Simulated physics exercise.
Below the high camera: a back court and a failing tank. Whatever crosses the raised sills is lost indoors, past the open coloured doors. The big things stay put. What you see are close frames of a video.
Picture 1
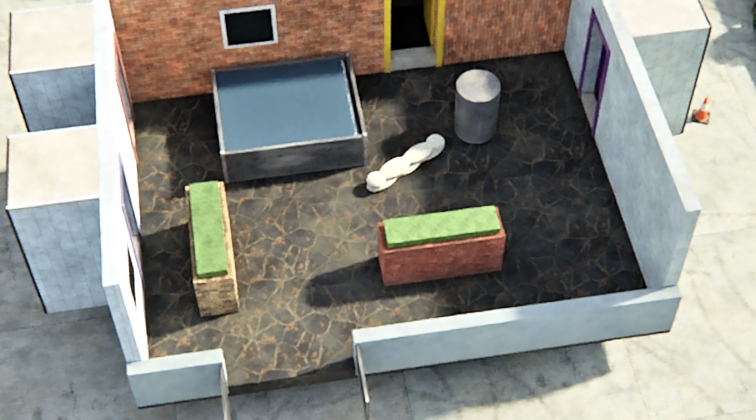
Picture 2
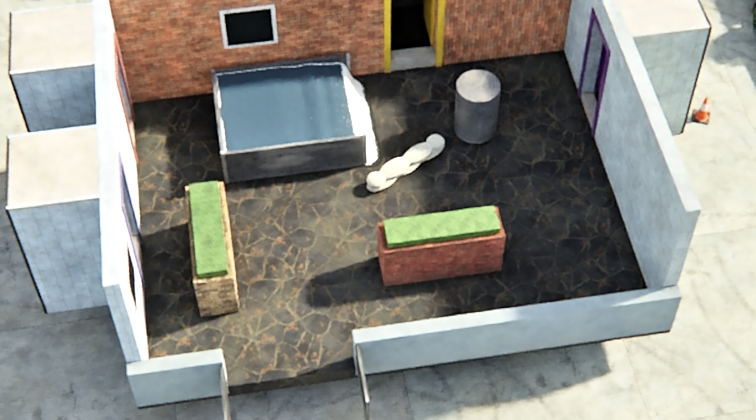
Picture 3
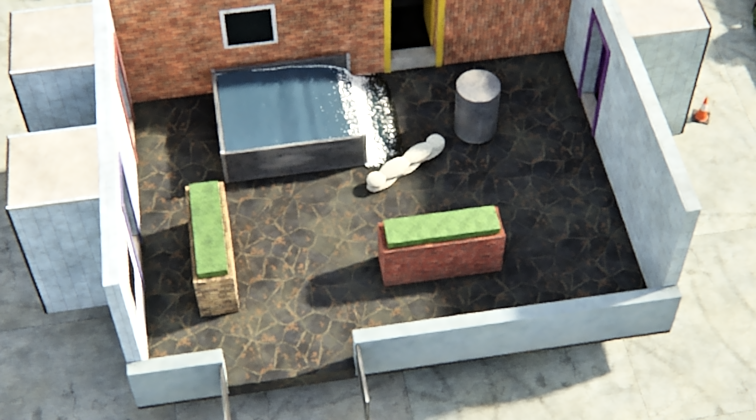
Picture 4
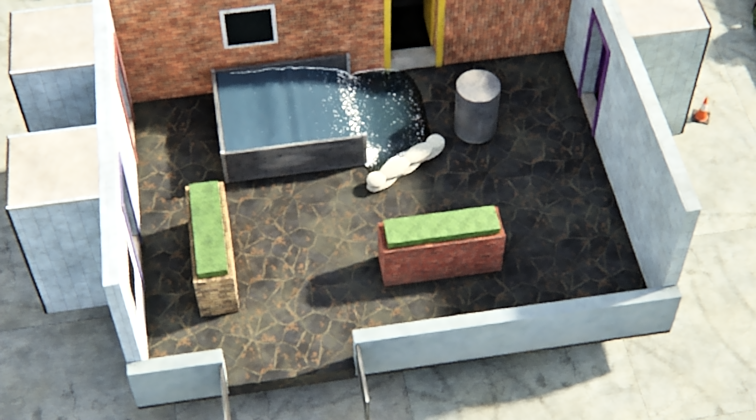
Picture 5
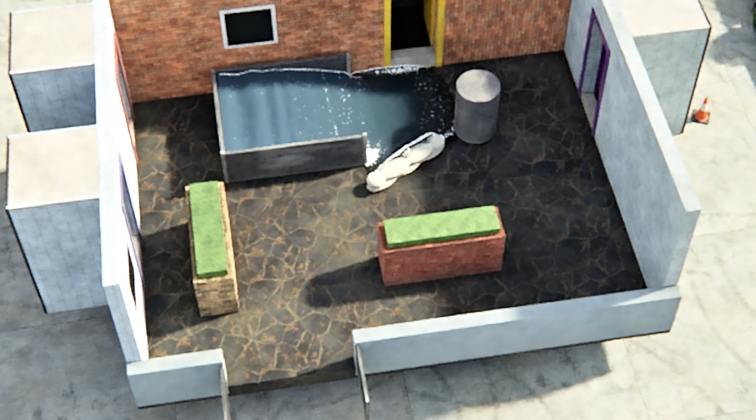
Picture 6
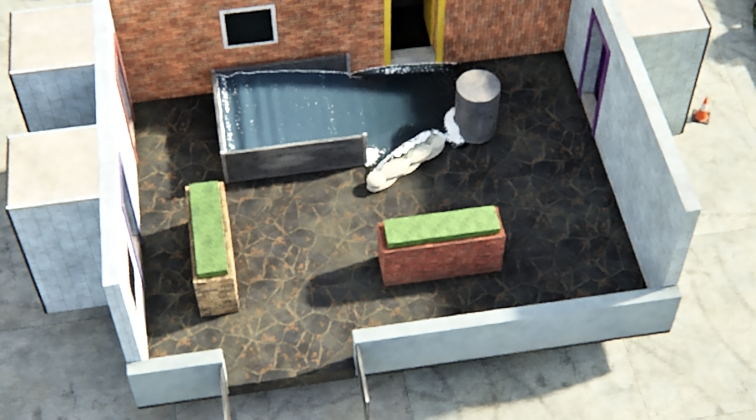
Water pours from the right side of an open grey tank set against the brick wall of a walled back court, seen from a fixed high camera. A pale twisted object and a grey cylinder stand to its right on dark paving, with two green-topped planters nearer. White and foamy at first, the water spreads rightward as a dark sheet past the yellow-framed doorway, reaching the twisted object, then the cylinder.
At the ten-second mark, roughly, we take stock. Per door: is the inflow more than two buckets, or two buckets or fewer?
My prediction: The yellow door keeps inside the allowance there; the purple door exceeds the allowance there; the red door keeps inside the allowance there; the blue door keeps inside the allowance there.
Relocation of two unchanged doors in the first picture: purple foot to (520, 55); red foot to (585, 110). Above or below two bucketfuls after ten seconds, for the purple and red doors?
Taking them in turn, purple ends up above and red ends up above.
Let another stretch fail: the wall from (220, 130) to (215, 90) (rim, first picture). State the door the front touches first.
The one in red comes first.
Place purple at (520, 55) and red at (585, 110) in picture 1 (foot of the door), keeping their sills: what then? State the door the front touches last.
That would be the blue one.
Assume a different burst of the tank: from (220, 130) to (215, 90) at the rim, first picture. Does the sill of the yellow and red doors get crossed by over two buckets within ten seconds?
As I see it, the yellow one stays within bounds and the red one breaks the limit.
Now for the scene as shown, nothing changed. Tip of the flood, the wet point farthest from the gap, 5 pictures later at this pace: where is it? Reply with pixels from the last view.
Pixel estimate: (564, 54).
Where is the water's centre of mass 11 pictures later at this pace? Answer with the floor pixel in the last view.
Close to pixel (399, 116).
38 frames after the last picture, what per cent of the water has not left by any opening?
98 in a hundred.
A moment on, water covers 20 % of the floor; the yellow door wet at the sill, nothing in, the purple door not reached, the red door not reached, the blue door not reached.
Next, water covers 30 % of the floor; the yellow door wet at the sill, nothing in, the purple door wet at the sill, nothing in, the red door not reached, the blue door not reached.
Then, water covers 55 % of the floor; the yellow door under two buckets in, the purple door over two buckets in, the red door not reached, the blue door not reached.
Later, water covers 75 % of the floor; the yellow door under two buckets in, the purple door far over two buckets in, the red door not reached, the blue door wet at the sill, nothing in.
In the end, water covers 95 % of the floor; the yellow door under two buckets in, the purple door far over two buckets in, the red door wet at the sill, nothing in, the blue door wet at the sill, nothing in.
